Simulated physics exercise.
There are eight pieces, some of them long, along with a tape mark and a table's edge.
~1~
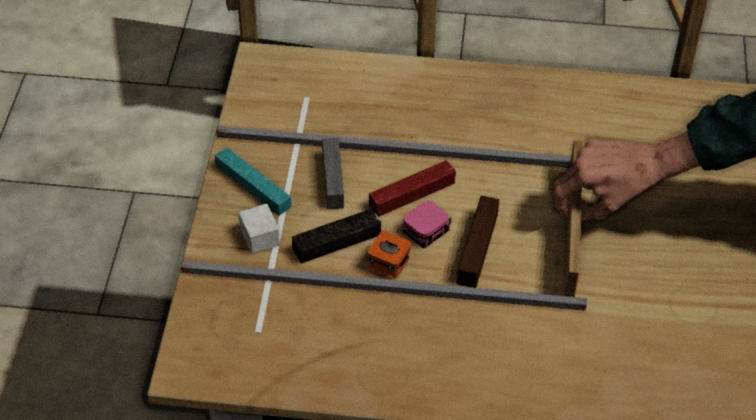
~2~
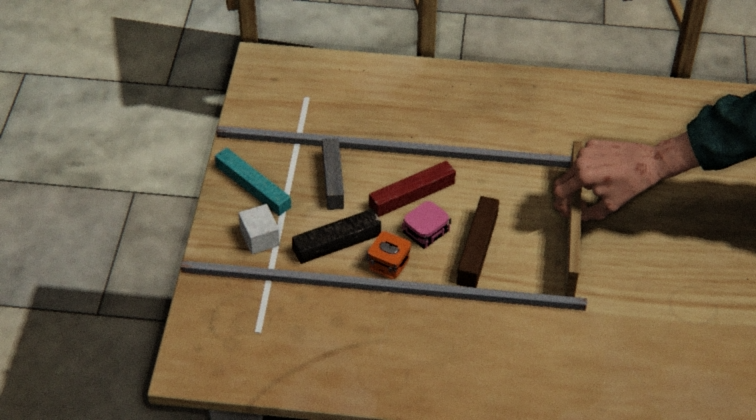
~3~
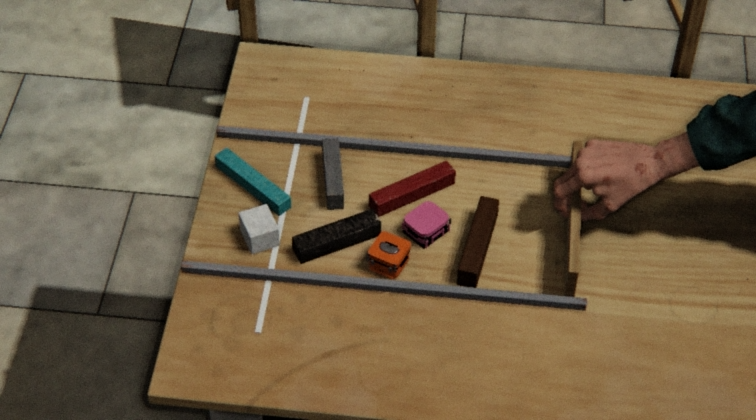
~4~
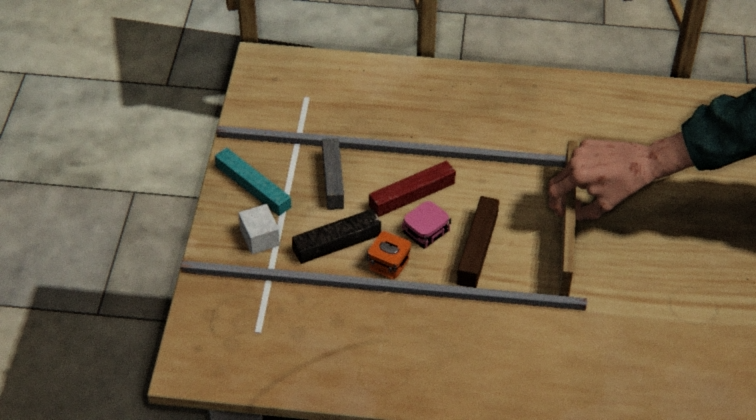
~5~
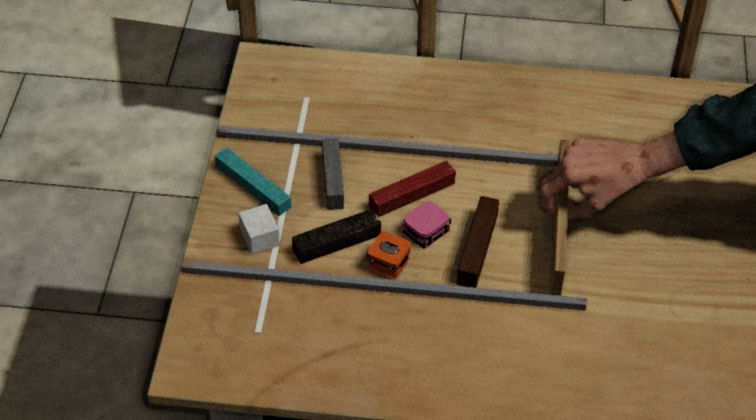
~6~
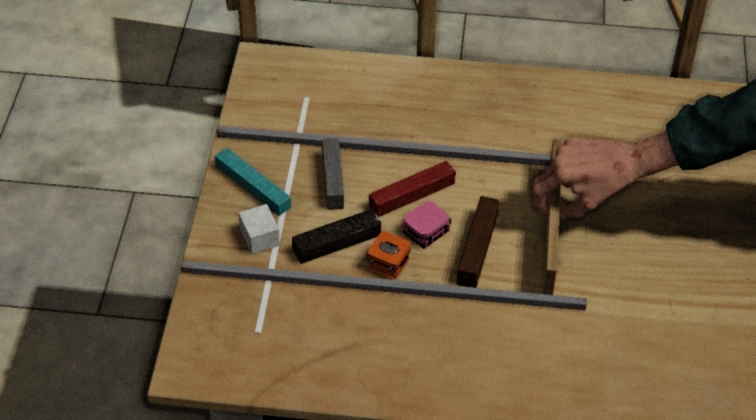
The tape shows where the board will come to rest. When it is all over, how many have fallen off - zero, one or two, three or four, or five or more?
Well, a single one or a pair end up dropping off.
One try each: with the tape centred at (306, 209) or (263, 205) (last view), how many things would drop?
0 and 3.
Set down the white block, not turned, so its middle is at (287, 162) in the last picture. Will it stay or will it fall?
If so, it stays where it is.
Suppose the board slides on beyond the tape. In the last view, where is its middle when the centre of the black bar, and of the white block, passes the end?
I'd say about (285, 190) for the first one and about (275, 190) for the second.
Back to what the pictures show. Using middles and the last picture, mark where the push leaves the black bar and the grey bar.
You'll see the black bar at (187, 247), with the grey bar at (253, 159).
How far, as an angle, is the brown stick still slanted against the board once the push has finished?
Roughly 0°.
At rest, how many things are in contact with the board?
I count 2 of them.
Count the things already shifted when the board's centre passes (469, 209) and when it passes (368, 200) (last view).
The count is 2 at the first point and 7 at the second.
Soon after, none off yet; turquoise bar at rest near (253, 181); white block at rest near (259, 229); grey bar at rest near (333, 174).
At rest, the number that fall off is one or two; fallen, turquoise bar.
